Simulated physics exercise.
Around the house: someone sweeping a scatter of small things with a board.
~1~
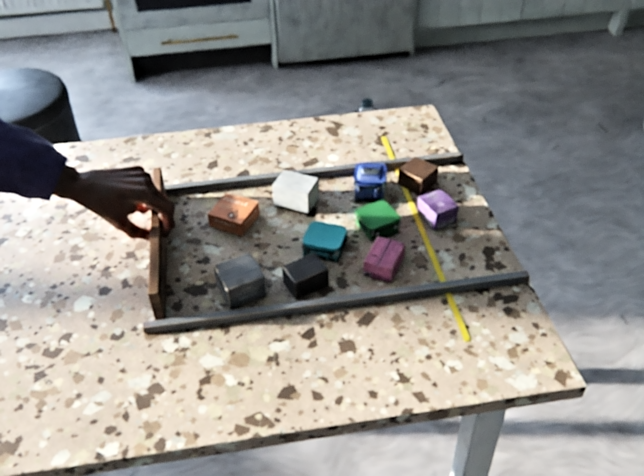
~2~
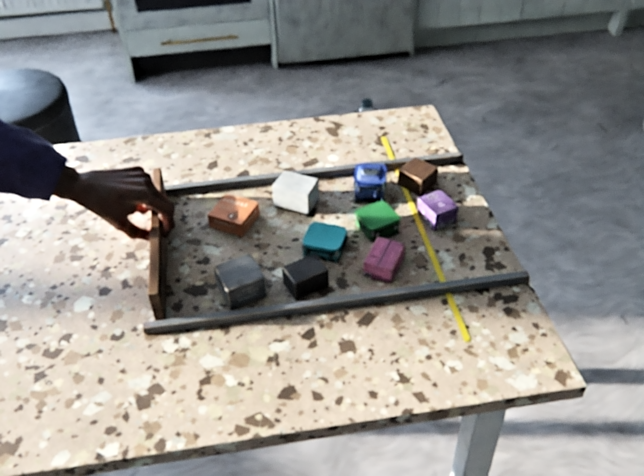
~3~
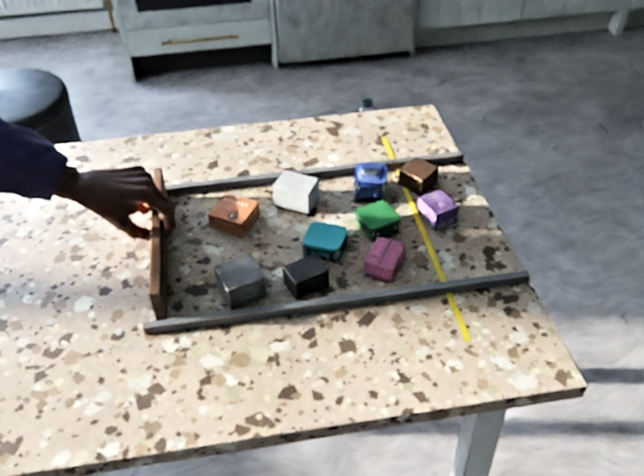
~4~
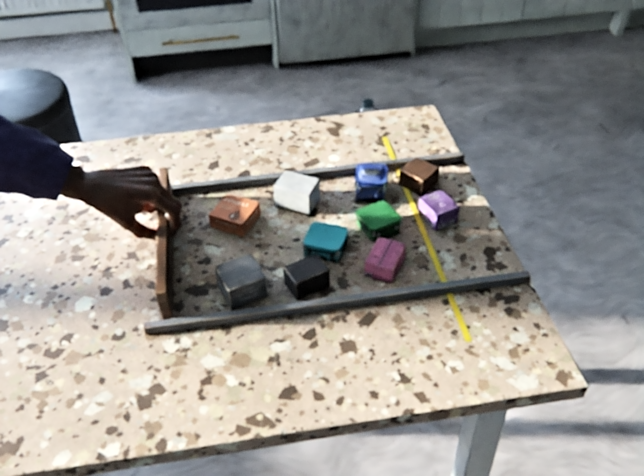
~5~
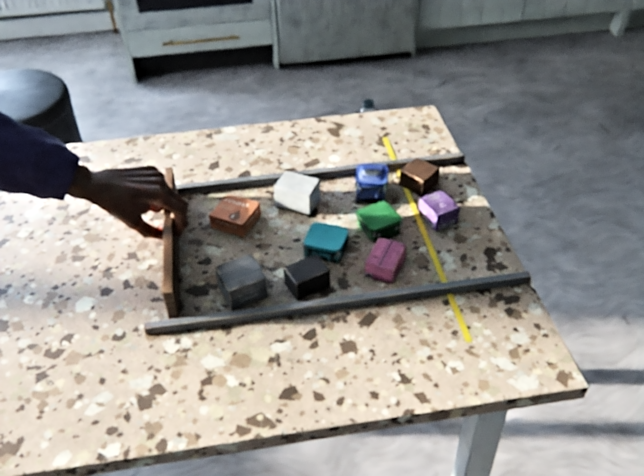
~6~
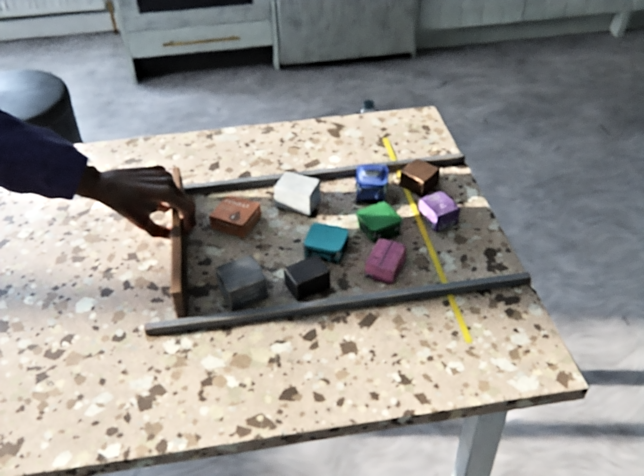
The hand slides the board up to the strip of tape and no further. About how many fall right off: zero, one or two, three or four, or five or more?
As it turns out, the number that fall off is one or two.
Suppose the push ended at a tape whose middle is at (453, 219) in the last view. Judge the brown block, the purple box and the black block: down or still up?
The brown block drops off; the purple box is lost; the black block drops off.
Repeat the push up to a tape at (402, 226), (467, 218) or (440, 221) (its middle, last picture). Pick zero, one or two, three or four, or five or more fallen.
The falls would be no fall at all; five or over; just one or two.
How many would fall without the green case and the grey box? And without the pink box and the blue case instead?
Fallen: 1, and 1 in the other try.
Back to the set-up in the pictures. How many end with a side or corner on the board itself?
In contact: 4.
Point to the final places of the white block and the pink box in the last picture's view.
The white block at (422, 172), the pink box at (487, 236).
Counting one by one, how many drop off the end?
In all, 2 of them.
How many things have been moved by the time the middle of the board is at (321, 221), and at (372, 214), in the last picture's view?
7 and 10.
A little later, none off yet; purple box at rest near (439, 211); brown block at rest near (419, 177); blue case at rest near (372, 184).
Next, none off yet; purple box at rest near (439, 211); brown block at rest near (420, 177); blue case shifted a little near (386, 178).
When it is over, the number that fall off is one or two; down, brown block and purple box.
